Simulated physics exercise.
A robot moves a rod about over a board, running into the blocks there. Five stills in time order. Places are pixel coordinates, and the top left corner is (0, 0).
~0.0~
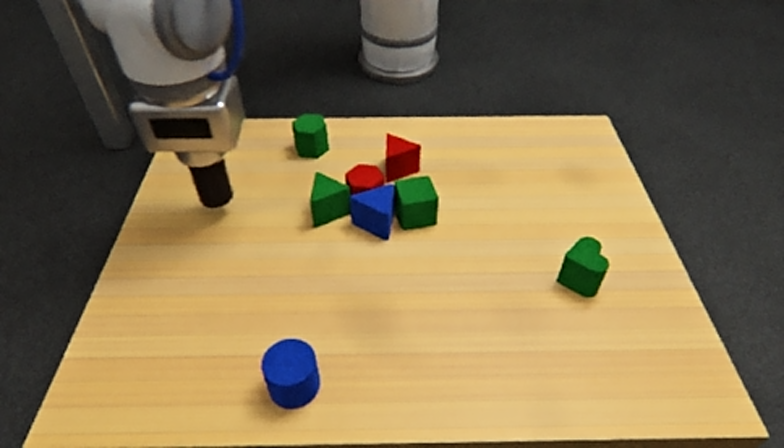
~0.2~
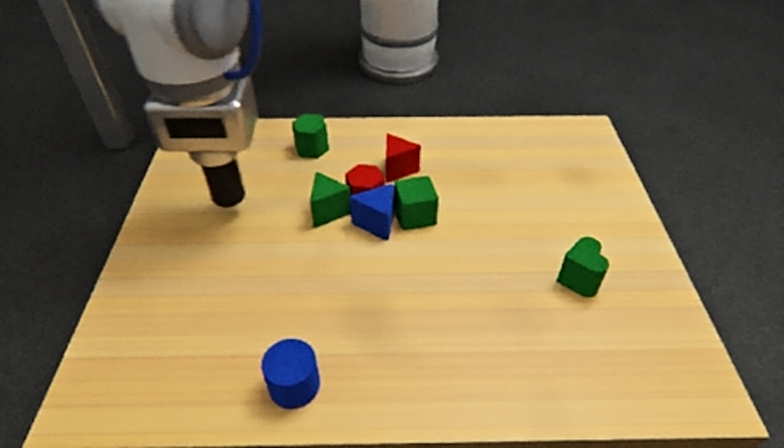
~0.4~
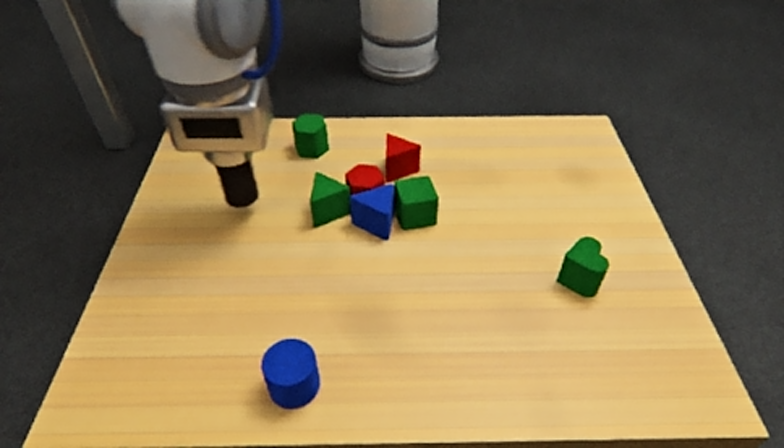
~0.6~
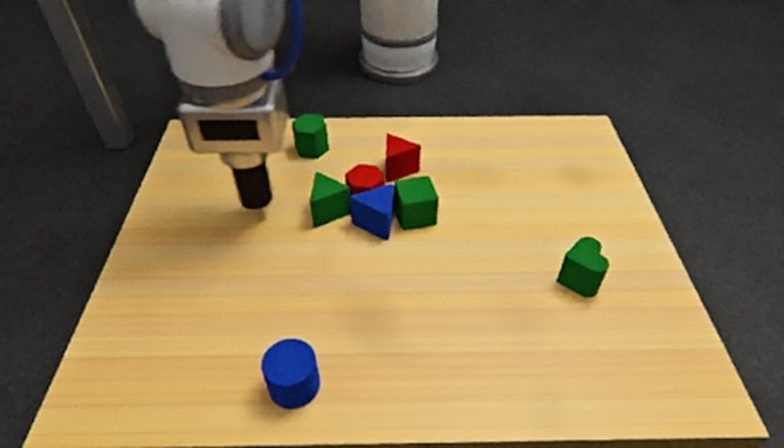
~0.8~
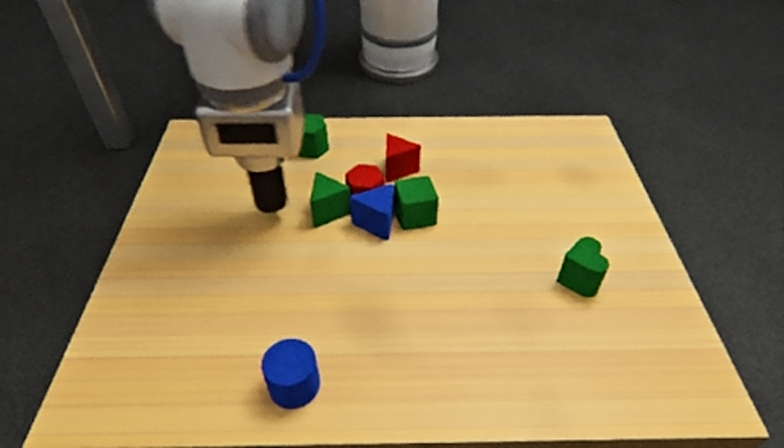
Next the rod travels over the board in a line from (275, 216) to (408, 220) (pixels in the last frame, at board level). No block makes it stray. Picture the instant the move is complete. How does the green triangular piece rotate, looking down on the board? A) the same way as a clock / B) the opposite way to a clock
B.
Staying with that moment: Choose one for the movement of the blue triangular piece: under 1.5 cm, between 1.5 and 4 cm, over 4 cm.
I reckon it covers more than 4 cm.
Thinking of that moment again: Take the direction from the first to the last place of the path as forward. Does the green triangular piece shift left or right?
It moves left.
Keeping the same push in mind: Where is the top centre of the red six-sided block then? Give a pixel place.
By then it is at (403, 161).
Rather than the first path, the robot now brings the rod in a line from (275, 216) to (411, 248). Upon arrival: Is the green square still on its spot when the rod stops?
No, that is not how it ends up.
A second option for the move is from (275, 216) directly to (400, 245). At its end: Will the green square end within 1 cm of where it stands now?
Going by the path, no.
What follows on the original path. One third of the way, rod at (318, 203); green triangular piece at (348, 187); red six-sided block at (374, 173), turned 35° anticlockwise.
Two thirds of the way, rod at (364, 204); green triangular piece at (393, 185), turned 25° anticlockwise; red six-sided block at (397, 163), turned 75° anticlockwise; blue triangular piece at (402, 210), turned 25° anticlockwise; green square at (432, 187), turned 20° clockwise.
At the end, rod at (409, 205); green triangular piece at (430, 179), turned 45° anticlockwise; red six-sided block at (403, 161), turned 95° anticlockwise; blue triangular piece at (418, 215); green square at (461, 187), turned 25° clockwise.
